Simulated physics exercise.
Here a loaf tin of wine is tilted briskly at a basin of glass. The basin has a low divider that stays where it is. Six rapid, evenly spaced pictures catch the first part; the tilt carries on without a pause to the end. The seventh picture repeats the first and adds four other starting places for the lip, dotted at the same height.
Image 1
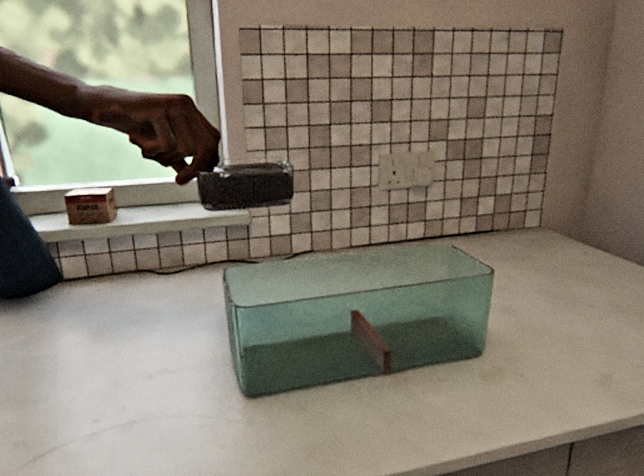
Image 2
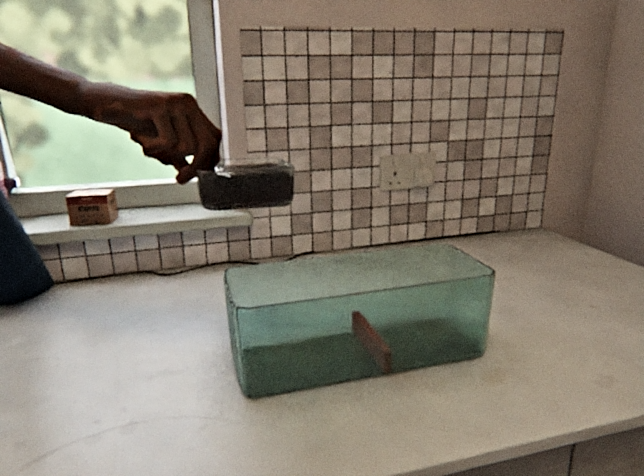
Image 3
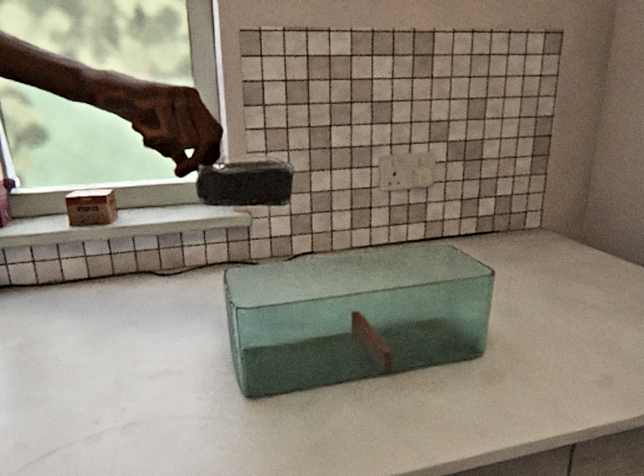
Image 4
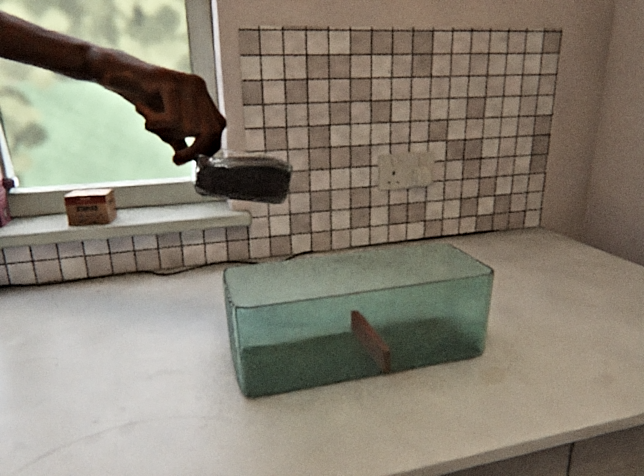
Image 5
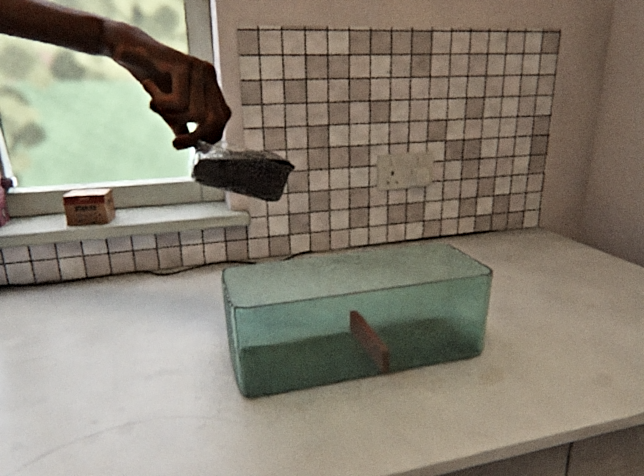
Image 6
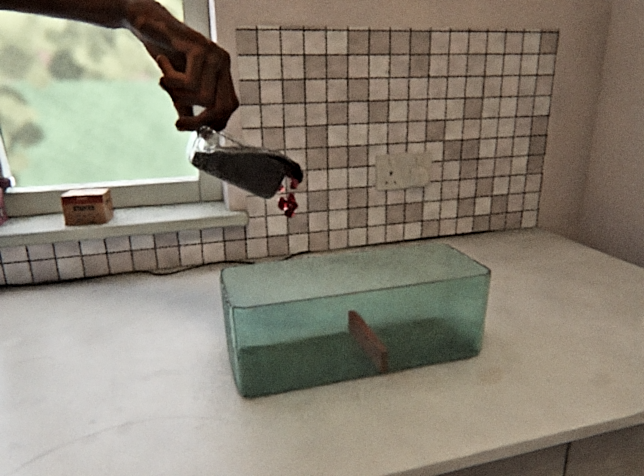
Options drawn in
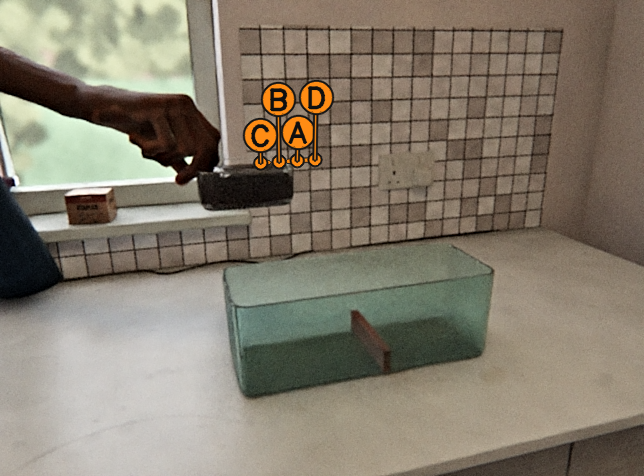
At the start, a hand holds a small loaf tin of dark wine level above a glass basin with a low divider, on a pale counter. The hand then tilts the tin down to the right, slightly at first and then more steeply, and red wine runs over its lip and drops a short way.
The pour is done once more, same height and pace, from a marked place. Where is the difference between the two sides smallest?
A works best here.
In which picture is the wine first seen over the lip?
Picture 5.
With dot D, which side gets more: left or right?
More ends on the right.
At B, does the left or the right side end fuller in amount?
The left side.
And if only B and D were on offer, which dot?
Here it is dot D.
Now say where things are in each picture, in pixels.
Upright, lip at (285, 161); basin from (240, 395) to (482, 351); top of the wall at (369, 328); nothing has left yet.
Upright, lip at (286, 162); nothing has left yet.
Tipped about 5°, lip at (285, 162); nothing has left yet.
Tipped about 11°, lip at (284, 162); nothing has left yet.
Tipped about 19°, lip at (283, 162); wine is over the lip, down to (283, 162).
Tipped about 29°, lip at (282, 162); wine is over the lip, down to (286, 211).
On the marked copy, A at (297, 160); B at (279, 161); C at (260, 163); D at (315, 159).
Choosing A, about 47 % ends left of the wall and 51 % right of it.
Choosing B, about 86 % ends left of the wall and 13 % right of it.
Choosing C, about 90 % ends left of the wall and 9 % right of it.
Choosing D, about 28 % ends left of the wall and 70 % right of it.
